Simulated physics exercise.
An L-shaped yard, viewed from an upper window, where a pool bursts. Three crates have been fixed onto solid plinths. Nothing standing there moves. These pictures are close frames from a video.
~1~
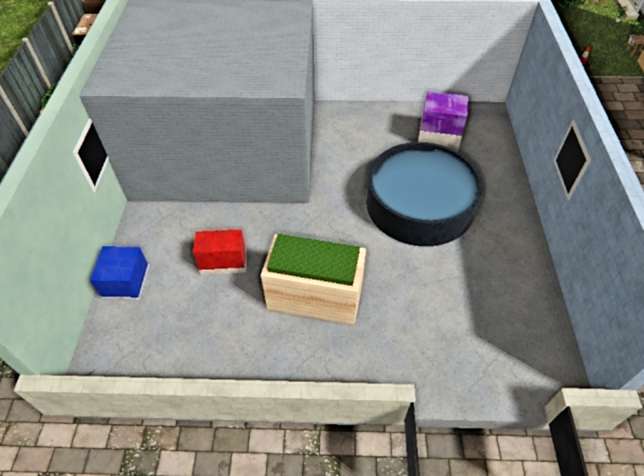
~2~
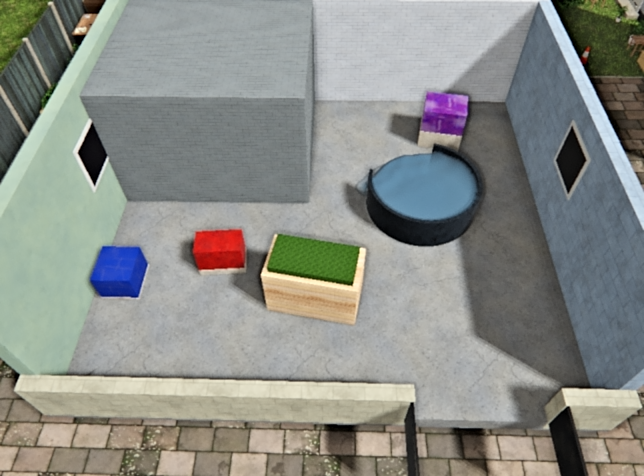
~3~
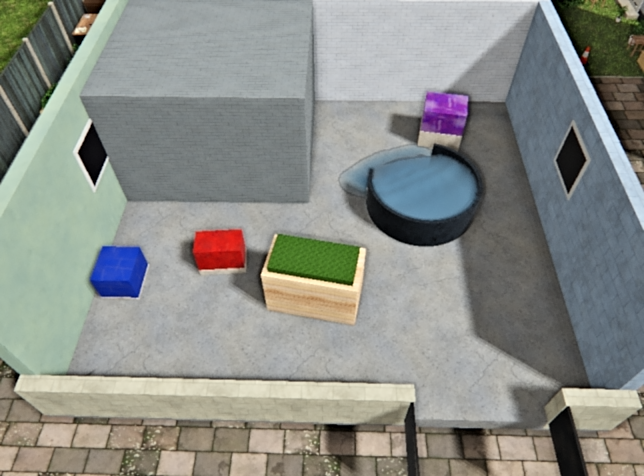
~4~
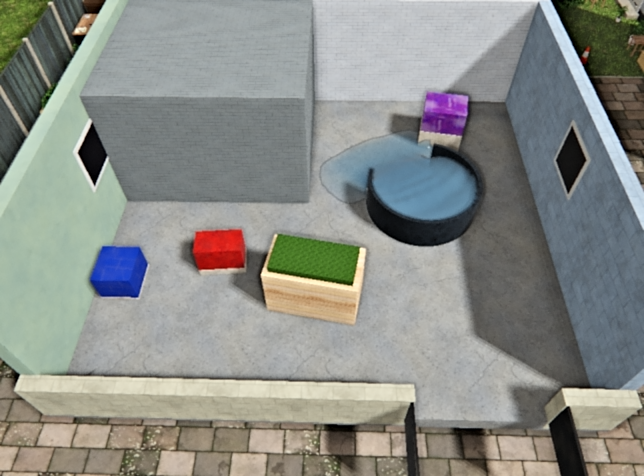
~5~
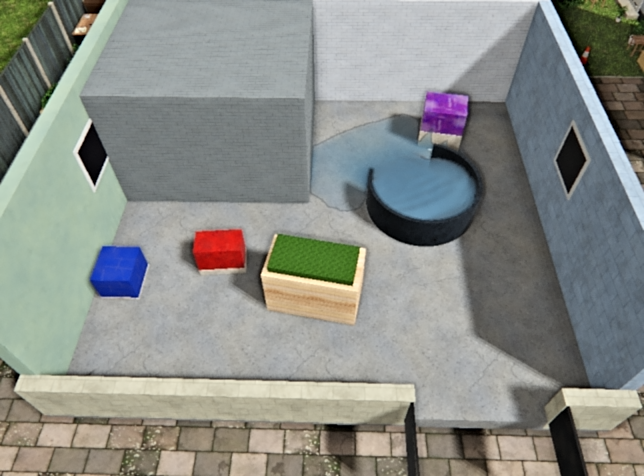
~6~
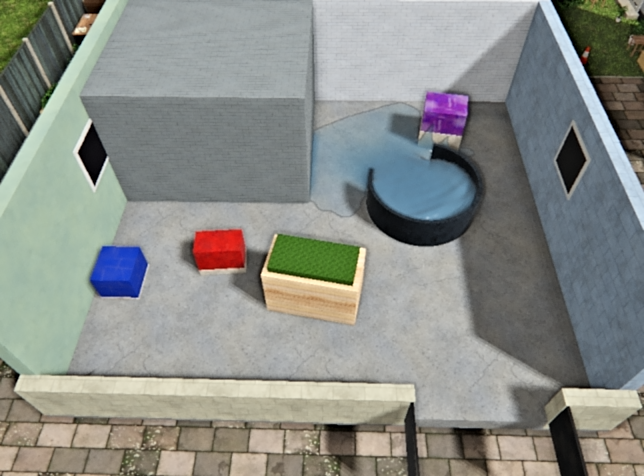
Water pours from a gap in the far left side of a round, dark-walled pool in a grey paved yard, seen from high above by a still camera. A purple block stands behind the pool, a green-topped wooden box, a red block and a blue block sit to the left, and a large grey block fills the back corner. The pool wall opens, and a thin blue sheet spreads leftward to the grey block and back toward the pale rear wall.
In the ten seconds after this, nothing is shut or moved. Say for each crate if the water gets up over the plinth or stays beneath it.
At the blue crate the water stays beneath; at the red crate the water stays beneath; at the purple crate the water stays beneath.
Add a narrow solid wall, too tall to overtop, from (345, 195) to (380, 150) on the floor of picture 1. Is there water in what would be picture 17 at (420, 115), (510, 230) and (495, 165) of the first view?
The first point comes out inundated, the next unwetted, the last inundated.
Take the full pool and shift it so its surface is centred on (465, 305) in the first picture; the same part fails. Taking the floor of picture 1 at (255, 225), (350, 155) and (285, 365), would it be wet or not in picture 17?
The first spot is inundated, the second inundated, and the third not reached.
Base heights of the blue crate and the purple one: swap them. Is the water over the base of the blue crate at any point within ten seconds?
I'd expect the blue to be unaffected.
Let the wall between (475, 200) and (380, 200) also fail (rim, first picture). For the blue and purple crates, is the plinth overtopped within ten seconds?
Blue: Overtopped; purple: Not reached.
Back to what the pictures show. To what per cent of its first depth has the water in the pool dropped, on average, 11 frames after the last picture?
Around 36 percent, give or take.
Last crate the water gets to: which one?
Pick: The crate marked blue.
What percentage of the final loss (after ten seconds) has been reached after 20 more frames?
Roughly 0 %.
A moment on, water covers 20 % of the floor; the blue crate not reached, the red crate not reached, the purple crate water round its plinth.
Next, water covers 25 % of the floor; the blue crate not reached, the red crate not reached, the purple crate water round its plinth.
Then, water covers 35 % of the floor; the blue crate not reached, the red crate water round its plinth, the purple crate water round its plinth.
Later, water covers 55 % of the floor; the blue crate not reached, the red crate water round its plinth, the purple crate water round its plinth.
In the end, water covers 80 % of the floor; the blue crate stayed above the water, the red crate stayed above the water, the purple crate stayed above the water.
